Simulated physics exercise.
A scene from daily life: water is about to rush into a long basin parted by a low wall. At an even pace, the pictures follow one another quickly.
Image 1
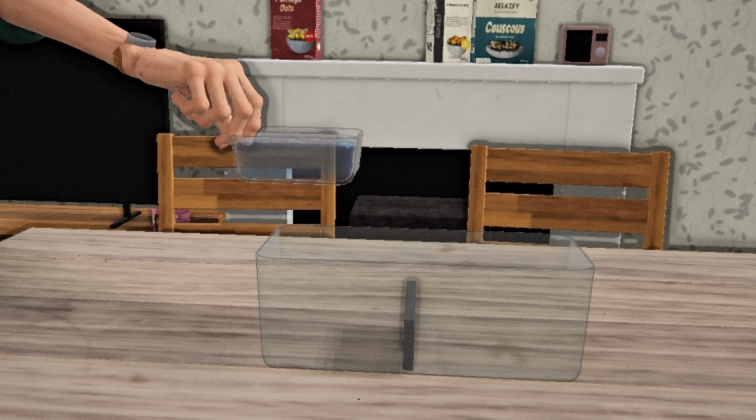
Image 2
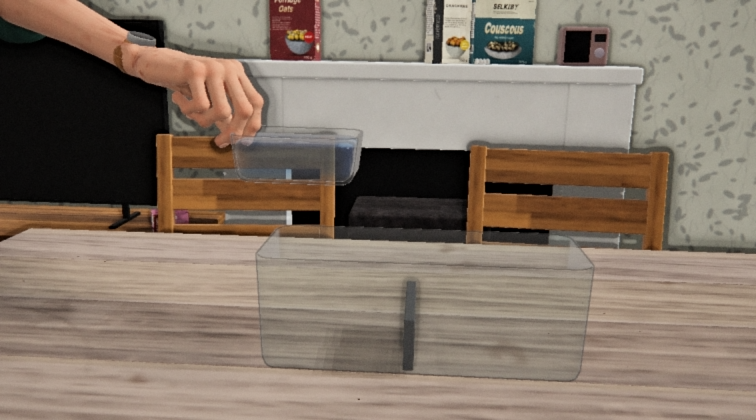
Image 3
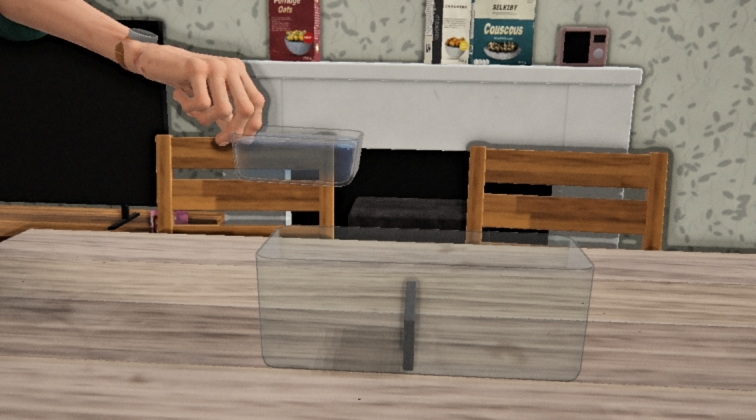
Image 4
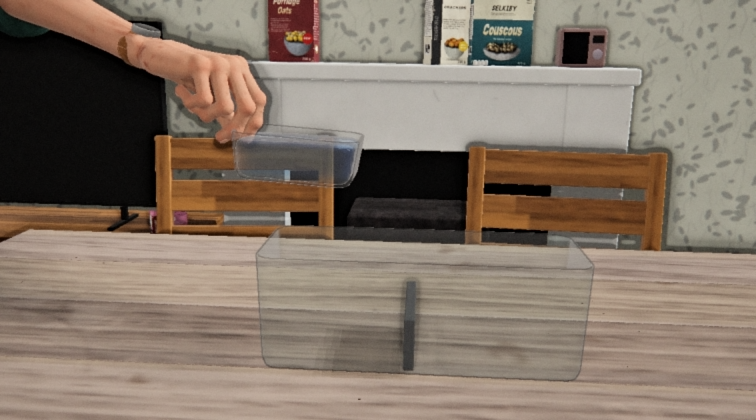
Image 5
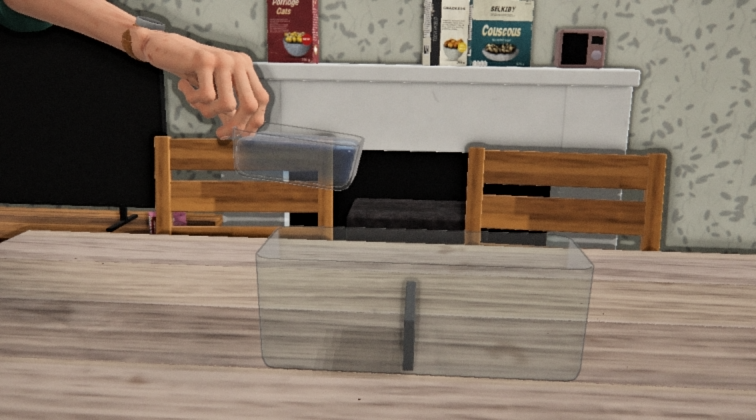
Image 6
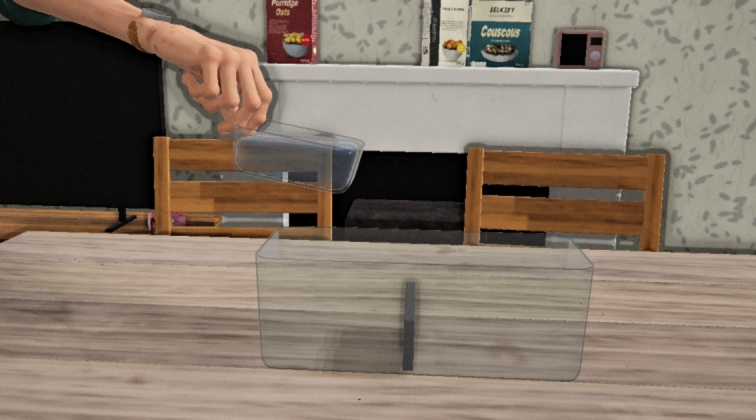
In the video, a hand holds a small clear container of bluish liquid above a long transparent basin with a low dark divider on a wooden table, keeping it nearly level at first, then gradually tilting its right end downward.
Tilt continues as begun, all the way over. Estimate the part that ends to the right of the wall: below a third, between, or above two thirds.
Most likely the right of the wall will hold one third or more, up to two thirds.
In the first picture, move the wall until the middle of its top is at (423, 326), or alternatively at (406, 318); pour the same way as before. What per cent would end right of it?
The first placement gives around 35 percent, the second 60 percent.
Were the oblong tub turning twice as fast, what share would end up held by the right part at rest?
I'd say roughly 15 in every hundred ends up there.
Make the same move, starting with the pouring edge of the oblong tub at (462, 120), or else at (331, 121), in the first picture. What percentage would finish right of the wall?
95 %, 0 %.
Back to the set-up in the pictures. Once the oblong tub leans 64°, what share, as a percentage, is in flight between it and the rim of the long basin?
That comes to near 40 percent.
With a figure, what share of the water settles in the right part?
That share comes out near 45 percent.
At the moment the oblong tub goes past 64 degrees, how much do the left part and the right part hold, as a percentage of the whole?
Left 15 per cent, right 15 per cent.
A moment on, the oblong tub is tipped part way and 31 per cent is still to pour, 16 is left of the wall and 15 right of it.
Next, the oblong tub is tipped on its side and 6 per cent is still to pour, 45 is left of the wall and 46 right of it.
Then the oblong tub is tipped on its side and 0 per cent is still to pour, 52 is left of the wall and 46 right of it.
Later the oblong tub is tipped on its side and 0 per cent is still to pour, 53 is left of the wall and 46 right of it.
In the end 53 per cent lies left of the wall, 46 right of it and 0 outside.
